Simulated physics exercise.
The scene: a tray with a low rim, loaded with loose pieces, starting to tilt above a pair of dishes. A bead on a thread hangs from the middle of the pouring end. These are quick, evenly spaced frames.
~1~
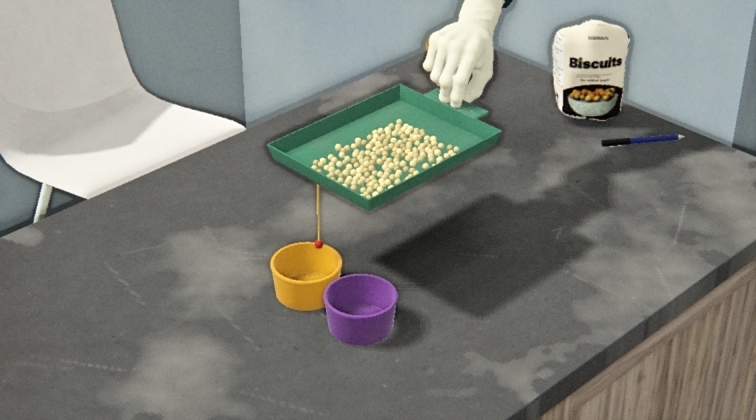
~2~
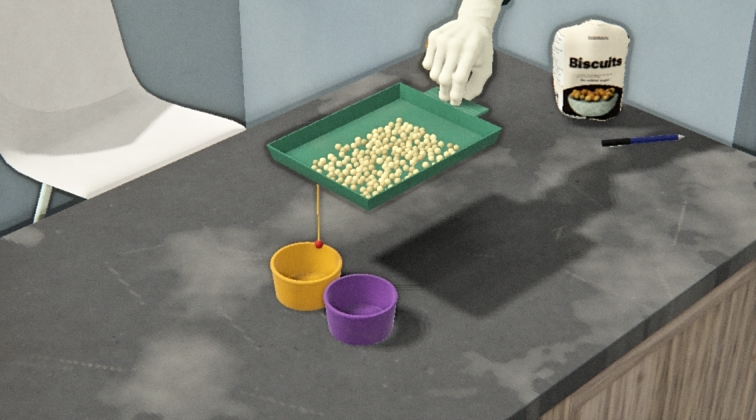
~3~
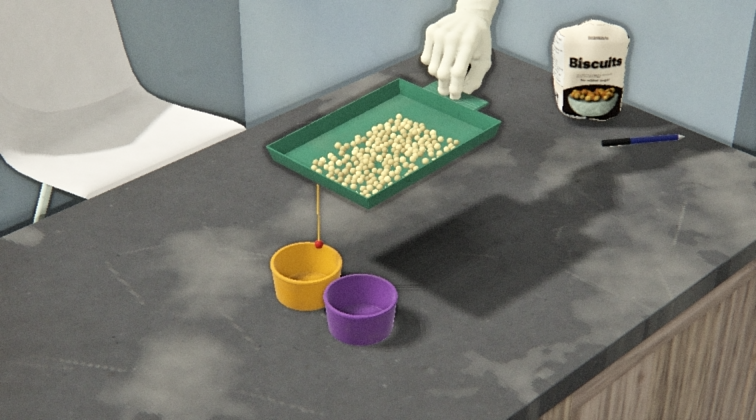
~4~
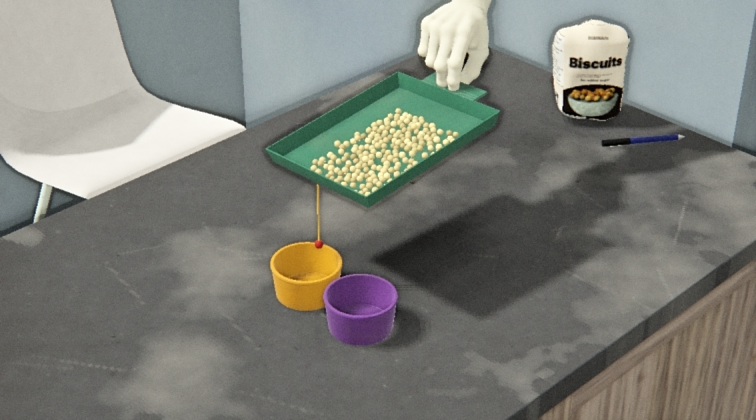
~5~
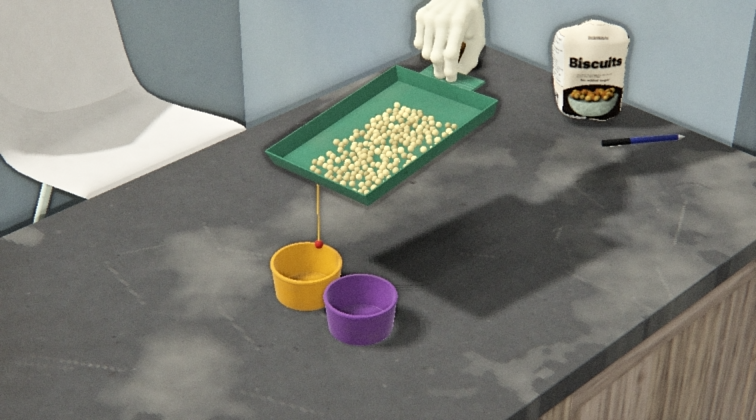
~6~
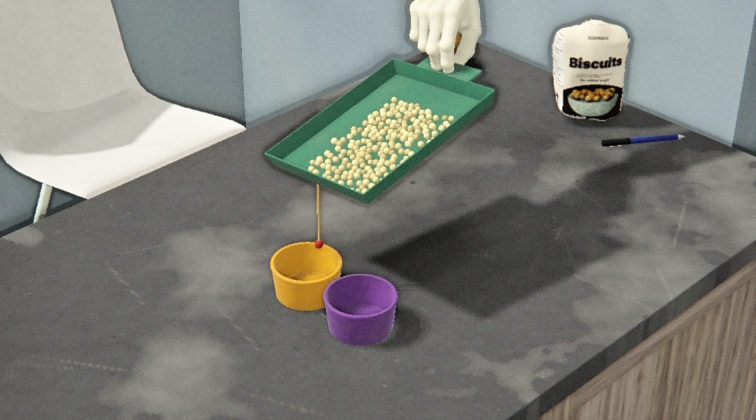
On a dark countertop near a white chair, a gloved-looking white hand holds a green tray of pale, round pieces above an orange dish and a purple dish, then gradually raises the handle end, tilting the tray slightly.
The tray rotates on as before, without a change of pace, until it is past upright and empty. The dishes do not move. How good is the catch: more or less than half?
Together they catch only the smaller part.
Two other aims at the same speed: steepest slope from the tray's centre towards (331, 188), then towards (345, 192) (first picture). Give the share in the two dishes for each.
The first gives 60 %, the second 80 %.
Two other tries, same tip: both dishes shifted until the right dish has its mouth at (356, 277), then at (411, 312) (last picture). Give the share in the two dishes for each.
Roughly 40 per cent, and 0 per cent.
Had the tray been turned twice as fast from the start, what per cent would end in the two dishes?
It comes to 0 per cent or so.
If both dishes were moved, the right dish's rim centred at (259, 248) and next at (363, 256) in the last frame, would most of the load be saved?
One: Above a half. Two: Below a half.
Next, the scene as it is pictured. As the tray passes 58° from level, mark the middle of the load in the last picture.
Roughly at (309, 157).
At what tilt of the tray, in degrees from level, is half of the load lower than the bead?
Around 100° of tilt.
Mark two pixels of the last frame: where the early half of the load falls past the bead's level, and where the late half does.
At about (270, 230), then at (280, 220).
Soon, tray tipped steeply; nearly all on the tray; a stray few outside both; a stray few in the air.
A while on, tray tipped right over; about a third on the tray; a small part in the left dish; about a quarter outside both; about a third in the air.
Towards the end, tray tipped past a quarter turn; a small part in the left dish; most outside both.
Finally, tray tipped past a quarter turn; none in the right dish; a small part in the left dish; most outside both.
